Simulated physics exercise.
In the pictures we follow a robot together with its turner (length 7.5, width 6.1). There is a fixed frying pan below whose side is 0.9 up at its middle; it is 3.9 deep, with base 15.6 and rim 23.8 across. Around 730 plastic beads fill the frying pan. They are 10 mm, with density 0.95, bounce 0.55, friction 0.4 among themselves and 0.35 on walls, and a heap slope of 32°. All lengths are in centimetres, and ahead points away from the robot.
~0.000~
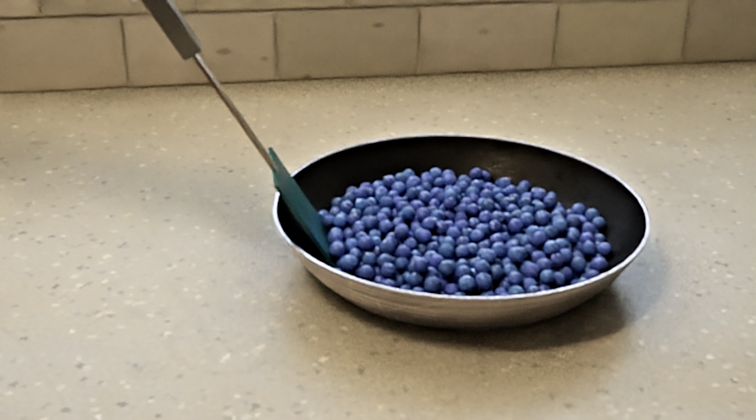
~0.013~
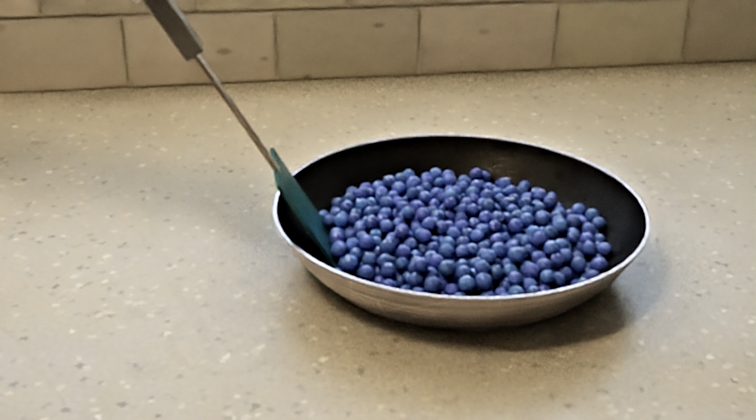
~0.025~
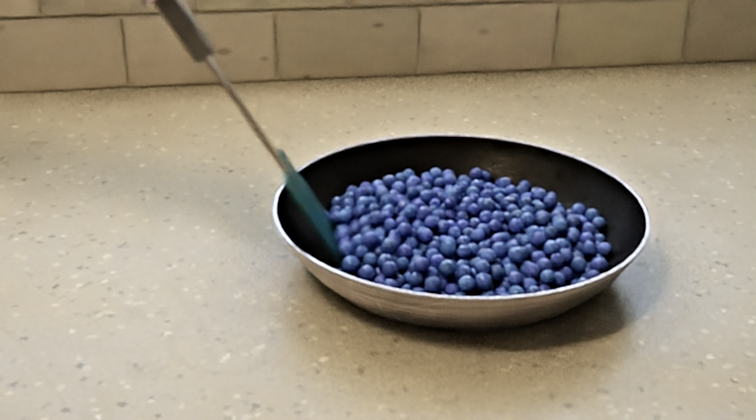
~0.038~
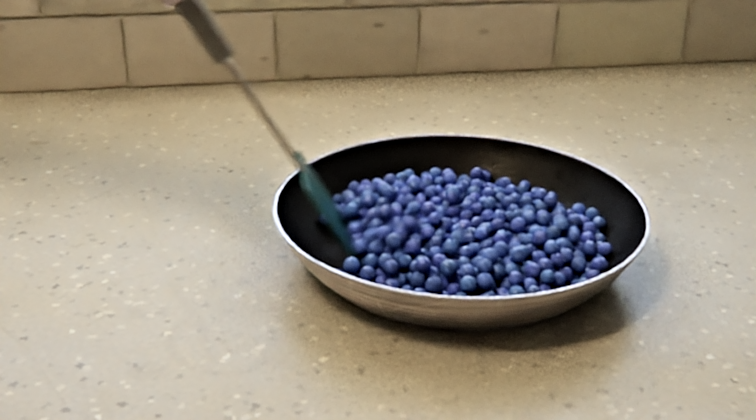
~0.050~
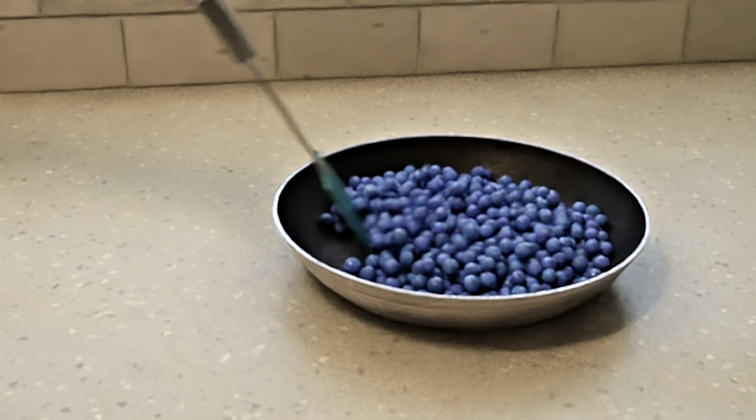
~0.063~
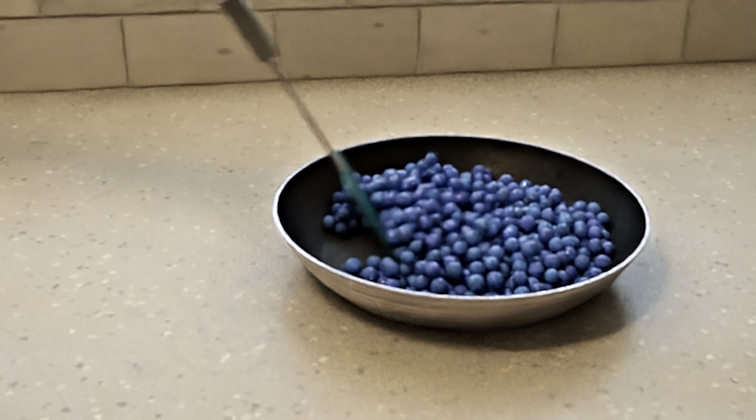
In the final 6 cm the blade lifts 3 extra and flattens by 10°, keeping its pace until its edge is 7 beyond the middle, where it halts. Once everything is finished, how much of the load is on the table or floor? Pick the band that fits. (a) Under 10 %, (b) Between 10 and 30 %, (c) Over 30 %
Between 10 and 30 %.
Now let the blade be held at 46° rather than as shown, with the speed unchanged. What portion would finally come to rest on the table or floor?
I'd put it at about 15 per cent.
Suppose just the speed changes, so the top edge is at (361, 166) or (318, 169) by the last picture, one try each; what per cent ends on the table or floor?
That comes to some 20 and some 5 percent, in that order.
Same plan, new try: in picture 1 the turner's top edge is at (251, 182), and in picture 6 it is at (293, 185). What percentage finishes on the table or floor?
Roughly 5 percent ends up there.
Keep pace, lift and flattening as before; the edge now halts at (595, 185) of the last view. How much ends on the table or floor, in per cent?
Around 20 percent ends on the table or floor.
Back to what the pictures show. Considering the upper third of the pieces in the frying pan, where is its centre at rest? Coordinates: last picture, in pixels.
It is centred near (556, 223).
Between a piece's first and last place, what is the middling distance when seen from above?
It works out to roughly 3 cm.
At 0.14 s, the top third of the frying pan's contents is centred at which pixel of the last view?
It is centred close to (515, 206).
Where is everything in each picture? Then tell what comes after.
The first picture shows the turner top edge at (273, 166), sloping 60°; upper third of the load around (456, 227), from x 325 to 605, top at y 175; 731 in the frying pan.
The second picture shows the turner top edge at (274, 166), sloping 60°; upper third of the load around (456, 227), from x 325 to 605, top at y 175.
The third picture shows the turner top edge at (284, 168), sloping 60°; upper third of the load around (451, 226), from x 325 to 605, top at y 175.
The fourth picture shows the turner top edge at (301, 169), sloping 60°; upper third of the load around (451, 225), from x 325 to 605, top at y 175.
The fifth picture shows the turner top edge at (322, 169), sloping 60°; upper third of the load around (451, 222), from x 325 to 605, top at y 170.
The sixth picture shows the turner top edge at (341, 168), sloping 60°; upper third of the load around (452, 218), from x 330 to 605, top at y 160; 731 in the frying pan.
After 0.10 s, sloping 60°, highest piece 6 above the table; 731 in the frying pan.
After 0.14 s, sloping 56°, highest piece 7 above the table; 731 in the frying pan.
After 0.35 s, sloping 50°, highest piece 5 above the table; 628 in the frying pan, 100 on the table or floor, 3 on the blade or in flight.
After 1.40 s, sloping 50°, highest piece 5 above the table; 627 in the frying pan, 104 on the table or floor.
In the end, 627 in the frying pan, 104 on the table or floor. That is 14 % on the table or floor.
